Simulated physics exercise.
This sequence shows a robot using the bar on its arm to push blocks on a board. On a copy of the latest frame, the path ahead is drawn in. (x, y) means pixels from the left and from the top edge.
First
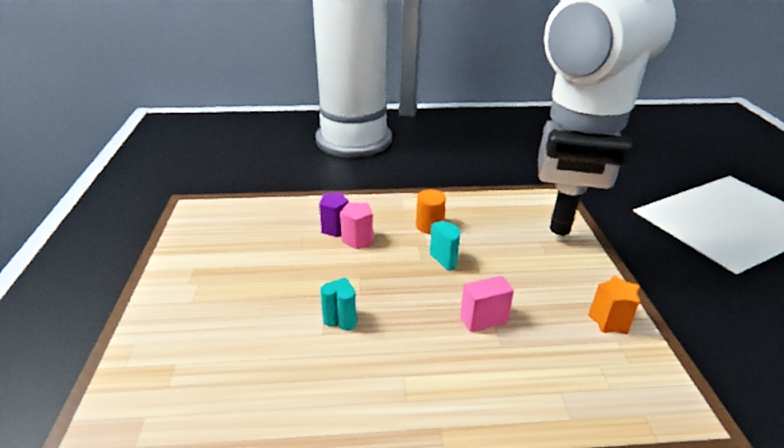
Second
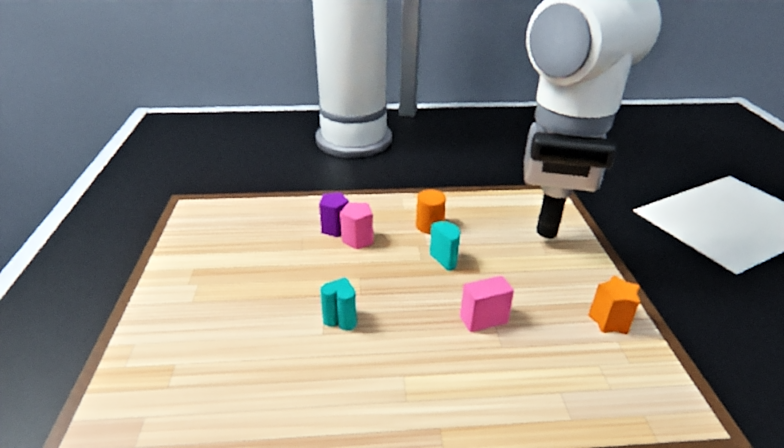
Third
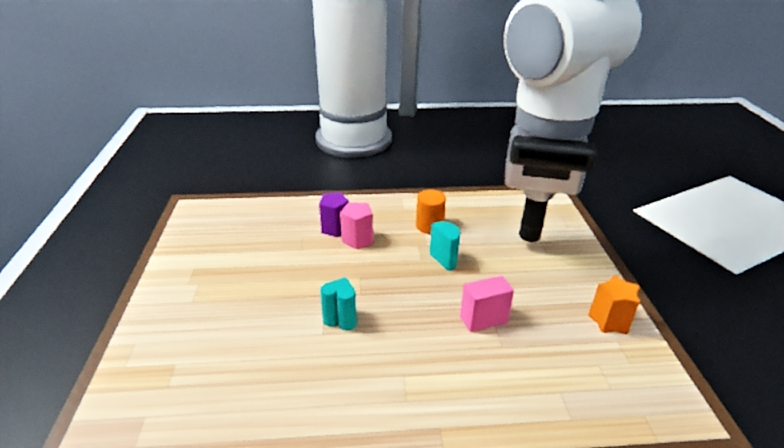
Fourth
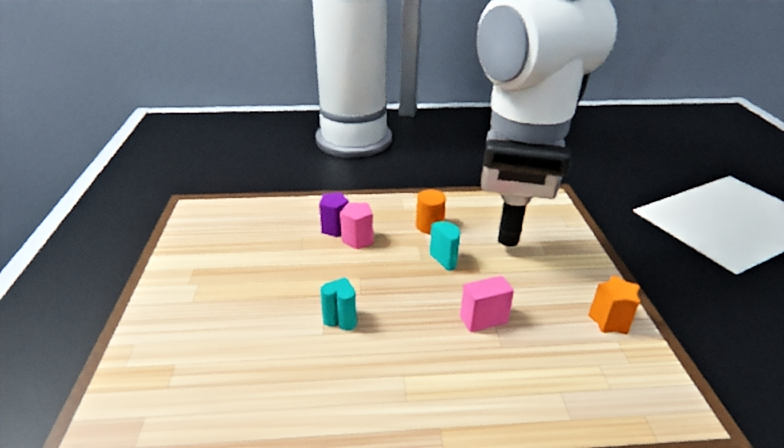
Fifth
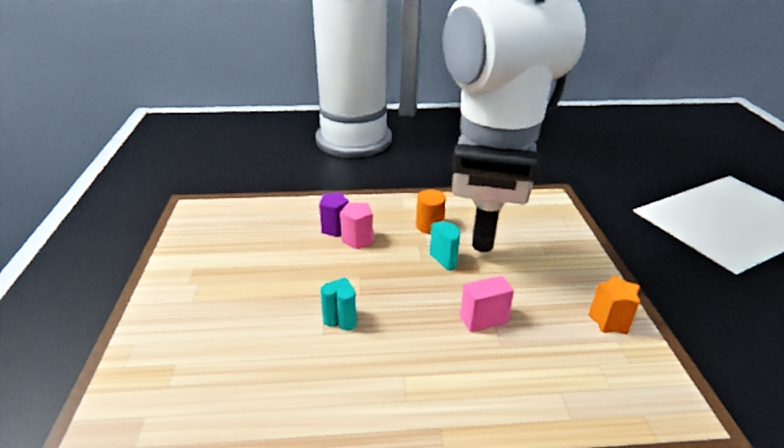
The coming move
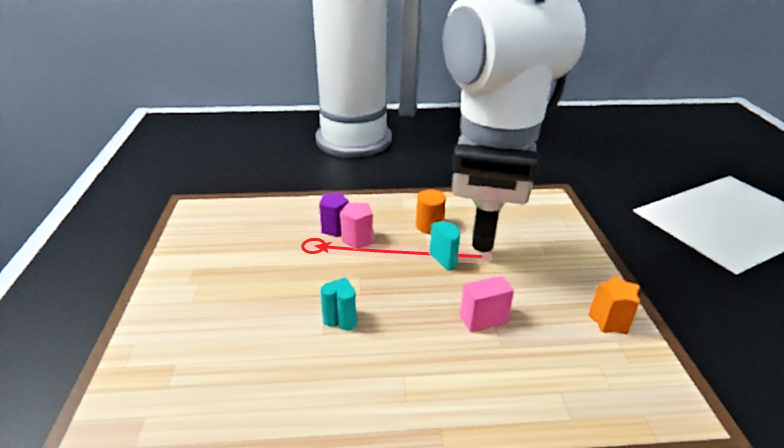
Robot arm with a black bar moving left across a wooden board, nearing a turquoise block while the coloured blocks stay still.
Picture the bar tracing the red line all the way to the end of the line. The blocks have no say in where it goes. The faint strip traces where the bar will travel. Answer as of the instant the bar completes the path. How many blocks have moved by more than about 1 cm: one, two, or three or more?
It moves three or more blocks.
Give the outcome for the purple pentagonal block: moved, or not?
By the end it has moved.
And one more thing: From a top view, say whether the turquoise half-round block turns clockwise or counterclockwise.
Looking down: Anticlockwise.
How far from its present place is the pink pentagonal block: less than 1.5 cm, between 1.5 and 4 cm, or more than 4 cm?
The shift is from 1.5 to 4 cm.
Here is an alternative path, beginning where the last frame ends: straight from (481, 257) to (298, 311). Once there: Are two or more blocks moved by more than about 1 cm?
I expect not.
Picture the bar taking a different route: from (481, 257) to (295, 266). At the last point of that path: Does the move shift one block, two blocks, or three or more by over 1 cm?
That's one.
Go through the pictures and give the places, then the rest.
Tip of the bar at (560, 230), middles of tops, purple pentagonal block at (333, 199), pink pentagonal block at (357, 210), orange round block at (432, 197), turquoise half-round block at (448, 229), in the first frame.
Bar at (547, 233), nothing pushed, in the second frame.
Bar at (529, 237), nothing pushed, in the third frame.
Bar at (508, 241), nothing pushed, in the fourth frame.
Bar at (482, 247), purple pentagonal block at (333, 199), pink pentagonal block at (357, 210), orange round block at (432, 197), turquoise half-round block at (448, 229), in the fifth frame.
The line goes from (481, 257) to (314, 246).
On the path given first. One third of the way, bar at (425, 244); turquoise half-round block at (410, 233), turned 50° anticlockwise.
Two thirds of the way, bar at (367, 241); pink pentagonal block at (353, 208); turquoise half-round block at (402, 236), turned 65° anticlockwise.
At the end, bar at (313, 236); purple pentagonal block at (325, 193); pink pentagonal block at (343, 203), turned 35° clockwise; orange round block unmoved; turquoise half-round block at (402, 236), turned 65° anticlockwise.
